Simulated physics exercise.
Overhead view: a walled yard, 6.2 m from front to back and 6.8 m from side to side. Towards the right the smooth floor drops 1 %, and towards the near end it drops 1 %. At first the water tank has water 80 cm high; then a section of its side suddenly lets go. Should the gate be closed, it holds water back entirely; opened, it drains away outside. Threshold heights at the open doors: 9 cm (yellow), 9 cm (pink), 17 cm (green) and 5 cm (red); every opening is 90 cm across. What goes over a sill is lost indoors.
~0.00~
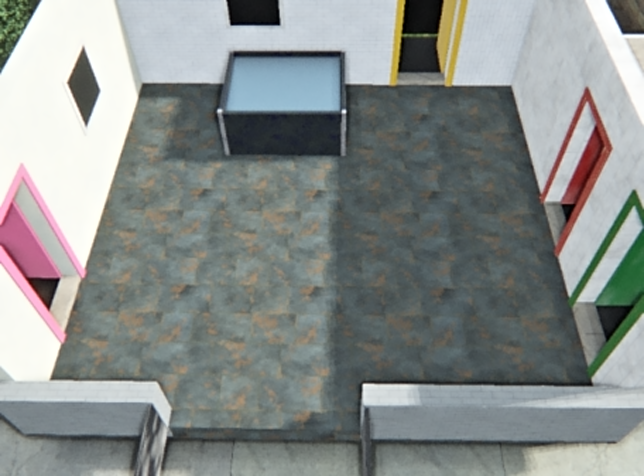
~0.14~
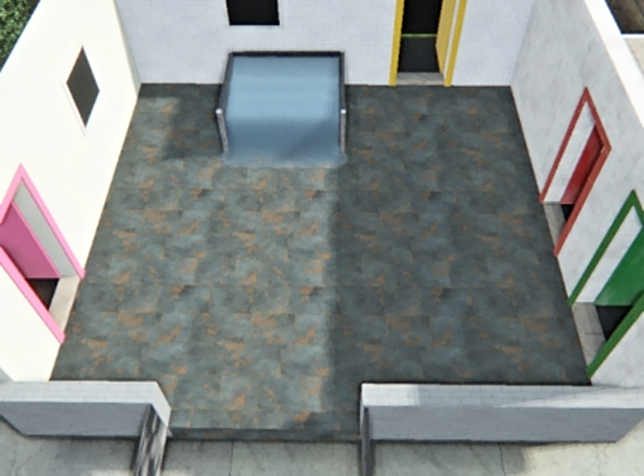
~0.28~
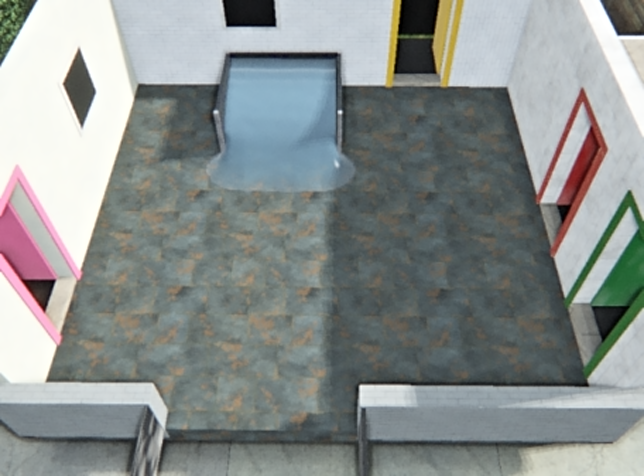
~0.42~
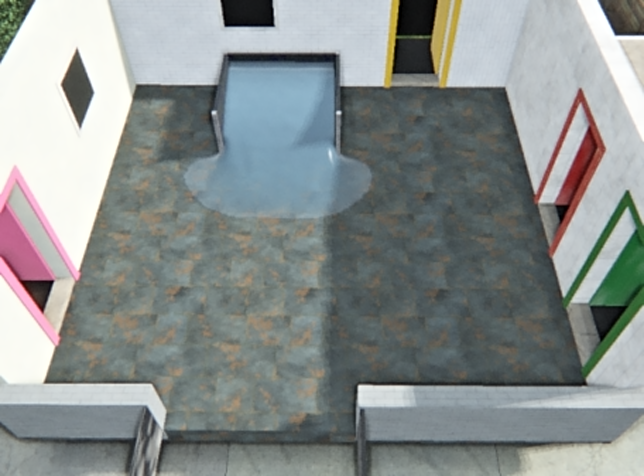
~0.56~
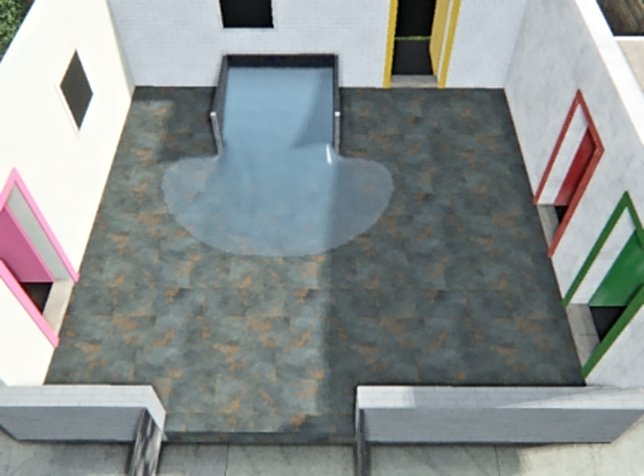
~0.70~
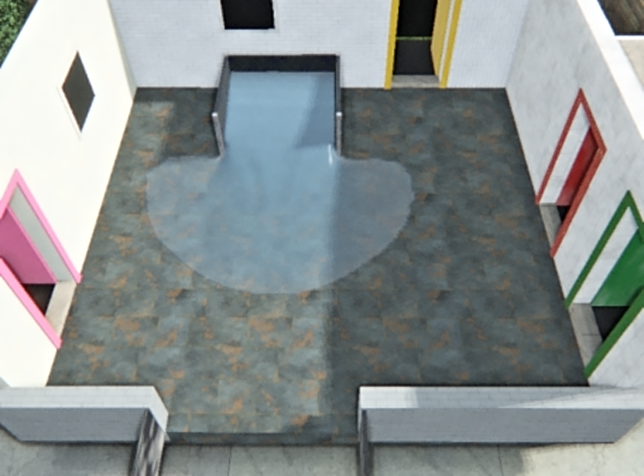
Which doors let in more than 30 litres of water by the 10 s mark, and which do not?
By then, the yellow door does not, the pink door does not, the green door does not, the red door does not.
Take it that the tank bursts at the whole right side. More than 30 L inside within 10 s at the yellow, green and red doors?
Yellow exceeds; green falls short; red exceeds.
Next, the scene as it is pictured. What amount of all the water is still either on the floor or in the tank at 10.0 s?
Around 54 per cent of the water.
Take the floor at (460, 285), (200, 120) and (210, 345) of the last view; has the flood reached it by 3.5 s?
Listed in sequence, the spots are drenched, bone dry and drenched.
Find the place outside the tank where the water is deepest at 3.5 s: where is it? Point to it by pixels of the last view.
In the final picture, near (588, 415).
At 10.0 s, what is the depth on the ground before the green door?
Roughly 9.0 cm deep.
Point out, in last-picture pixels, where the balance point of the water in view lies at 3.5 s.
Pixel position near (297, 284).
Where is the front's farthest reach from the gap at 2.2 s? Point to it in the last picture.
(558, 414).
After 1.4 s water covers 50 % of the floor and is deepest (24 cm) near (278, 167); yellow door not reached, pink door not reached, green door not reached, red door not reached.
After 2.2 s water covers 60 % of the floor and is deepest (42 cm) near (39, 411); yellow door not reached, pink door 10 cm at the sill, 0 L in, green door not reached, red door not reached.
After 3.5 s water covers 60 % of the floor and is deepest (26 cm) near (588, 415); yellow door not reached, pink door 12 cm at the sill, 2 L in, green door 18 cm at the sill, 1 L in, red door 2 cm at the sill, 0 L in.
After 6.0 s water covers 70 % of the floor and is deepest (12 cm) near (394, 413); yellow door not reached, pink door 4 cm at the sill, 7 L in, green door 8 cm at the sill, 2 L in, red door 5 cm at the sill, 1 L in.
After 10.0 s water covers 80 % of the floor and is deepest (11 cm) near (588, 415); yellow door 3 cm at the sill, 0 L in, pink door 1 cm at the sill, 7 L in, green door 9 cm at the sill, 2 L in, red door 6 cm at the sill, 2 L in.
